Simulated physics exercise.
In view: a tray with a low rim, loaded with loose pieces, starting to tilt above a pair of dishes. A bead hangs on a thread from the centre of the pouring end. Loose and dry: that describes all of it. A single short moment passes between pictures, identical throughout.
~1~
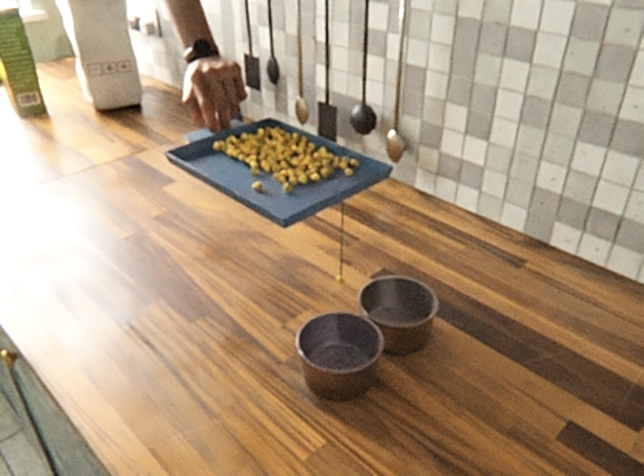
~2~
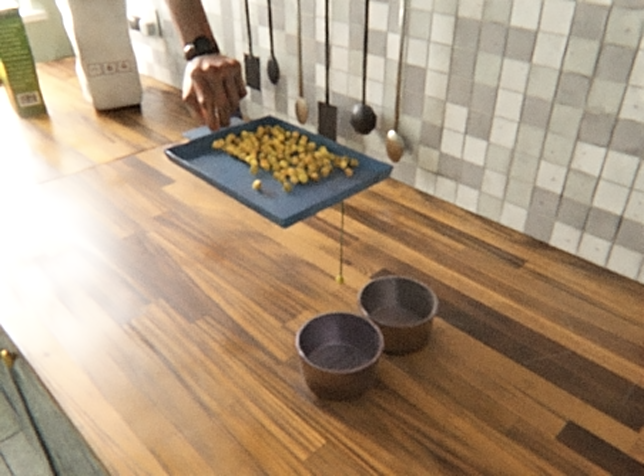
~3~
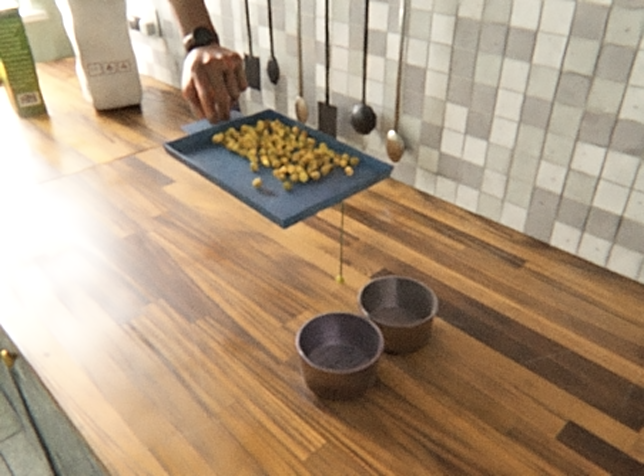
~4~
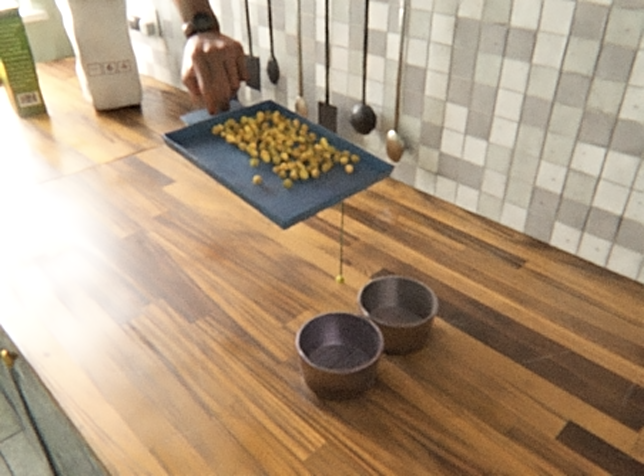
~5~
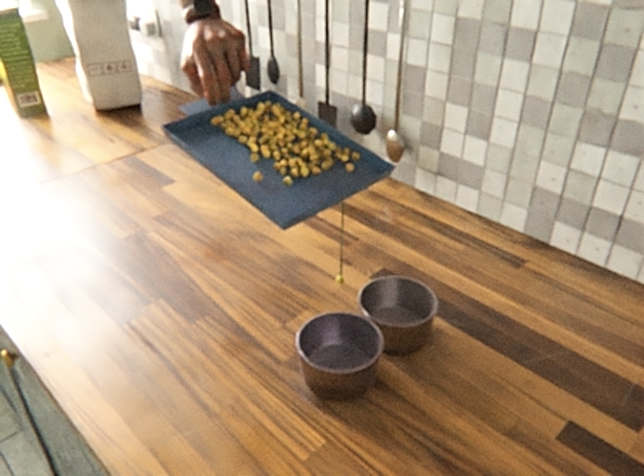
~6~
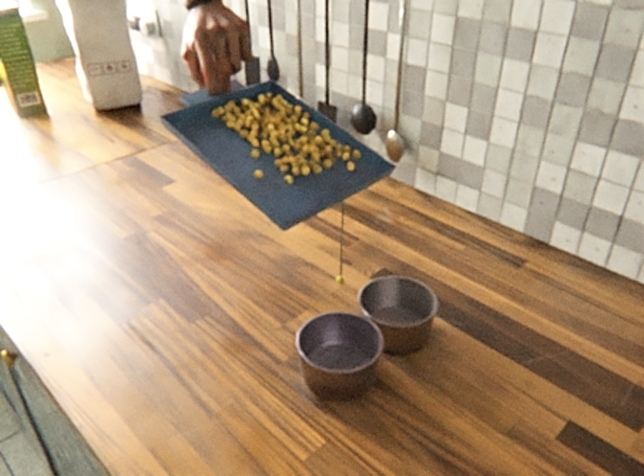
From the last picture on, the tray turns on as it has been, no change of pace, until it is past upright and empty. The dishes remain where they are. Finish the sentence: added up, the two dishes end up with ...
... over half of it.
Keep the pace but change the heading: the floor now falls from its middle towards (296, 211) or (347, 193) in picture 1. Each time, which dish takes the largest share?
Tilt 1: Left-side dish. Tilt 2: Right-side dish.
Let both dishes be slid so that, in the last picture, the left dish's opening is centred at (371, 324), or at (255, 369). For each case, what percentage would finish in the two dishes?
First 60 per cent, second 50 per cent.
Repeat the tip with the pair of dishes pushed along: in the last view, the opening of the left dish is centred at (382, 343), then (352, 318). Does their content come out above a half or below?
Taking them in turn, it's short of half and then beyond half.
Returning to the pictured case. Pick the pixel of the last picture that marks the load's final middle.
Roughly at (360, 353), give or take.
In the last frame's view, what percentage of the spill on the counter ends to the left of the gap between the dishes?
Close to 70 per cent of the spill, I think.
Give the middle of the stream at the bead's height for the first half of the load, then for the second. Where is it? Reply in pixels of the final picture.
Near (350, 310) to start, and near (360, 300) afterwards.
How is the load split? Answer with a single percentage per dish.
Left dish keeps 40 %, right dish keeps 40 %.
Soon after the last picture, tray tipped steeply; nearly all on the tray; a stray few in the left dish; a stray few in the air.
A little later, tray tipped right over; most on the tray; a small part in the left dish; a stray few in the right dish; a stray few outside both; a stray few in the air.
Later still, tray tipped past a quarter turn; about a third in the left dish; about a third in the right dish; about a quarter outside both.
At rest, tray tipped past a quarter turn; about a third in the left dish; about a third in the right dish; about a quarter outside both.
